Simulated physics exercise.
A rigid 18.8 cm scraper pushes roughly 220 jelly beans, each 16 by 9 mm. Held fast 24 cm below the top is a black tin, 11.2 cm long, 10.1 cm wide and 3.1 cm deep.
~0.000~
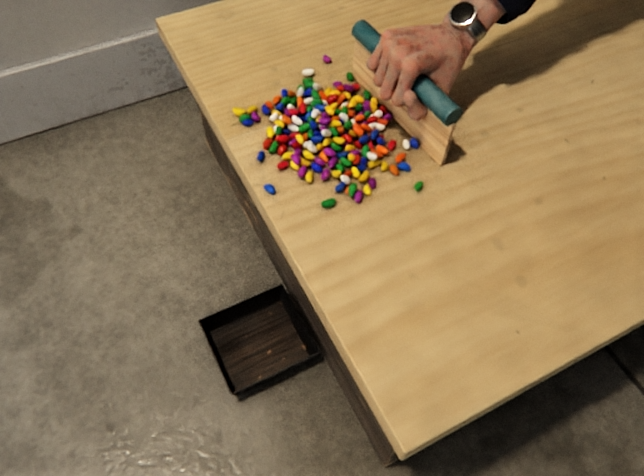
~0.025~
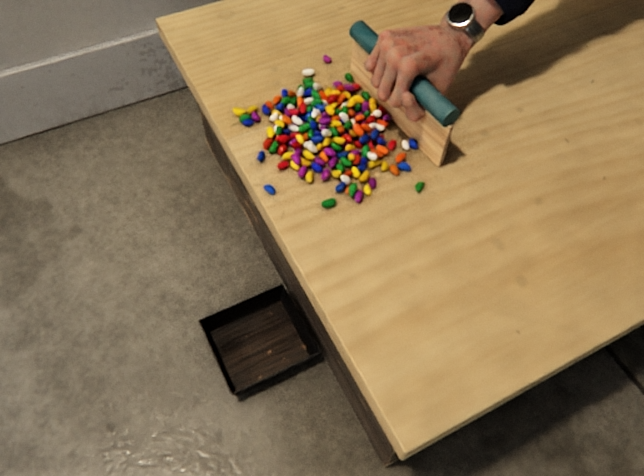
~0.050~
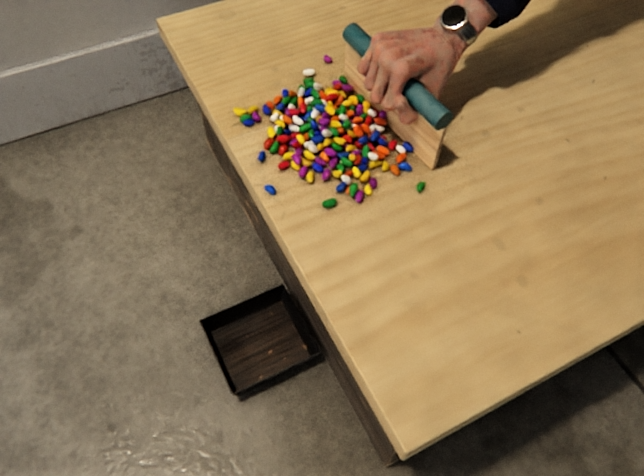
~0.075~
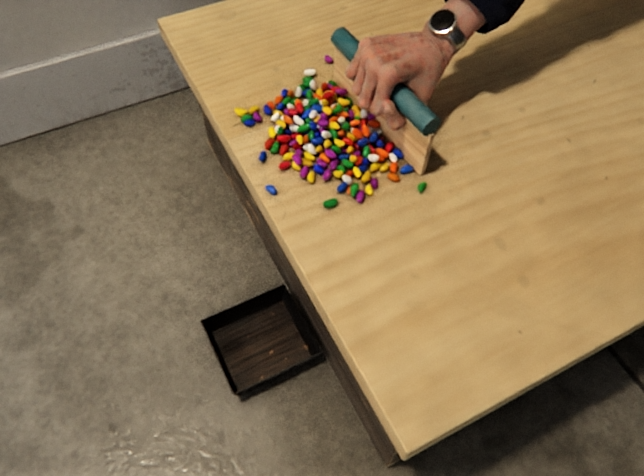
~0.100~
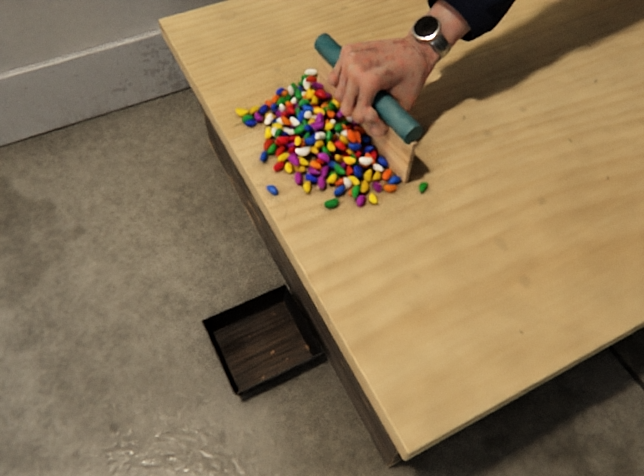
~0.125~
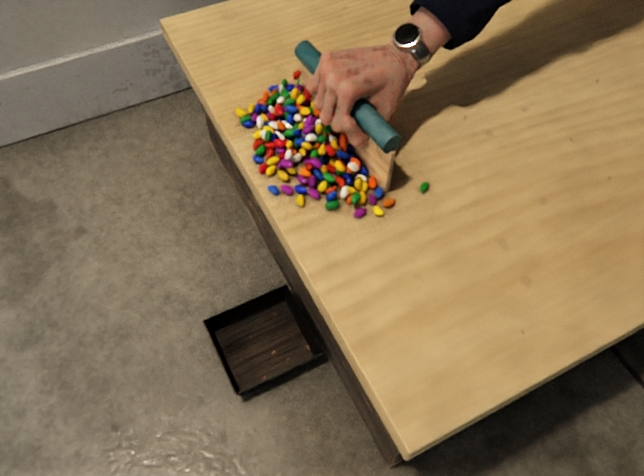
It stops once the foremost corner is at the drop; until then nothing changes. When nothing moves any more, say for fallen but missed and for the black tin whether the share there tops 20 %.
Missed: Tops it; black tin: Does not top it.
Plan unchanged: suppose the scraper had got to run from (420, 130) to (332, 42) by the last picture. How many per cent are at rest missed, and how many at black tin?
Missed 70, black tin 0.
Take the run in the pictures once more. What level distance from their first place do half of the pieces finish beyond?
That comes to about 40 cm.
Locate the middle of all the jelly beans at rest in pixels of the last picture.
Near (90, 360).
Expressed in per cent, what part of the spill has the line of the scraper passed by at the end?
About 5 in a hundred.
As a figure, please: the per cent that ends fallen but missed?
Around 90 in a hundred.
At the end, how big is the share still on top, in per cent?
About 5 %.
Then, at 0.25 s, scraper 19 cm from its start, spill 25 cm wide; off the edge, not caught 20 %, still on top 80 %.
After 0.37 s, scraper 19 cm from its start, spill 29 cm wide; off the edge, not caught 90 %, still on top 10 %.
After 0.47 s, scraper 19 cm from its start, spill 32 cm wide; off the edge, not caught 90 %, still on top 10 %.
At rest (2.1 s), black tin 0 %, fallen but missed 90 %, still on top 5 %.
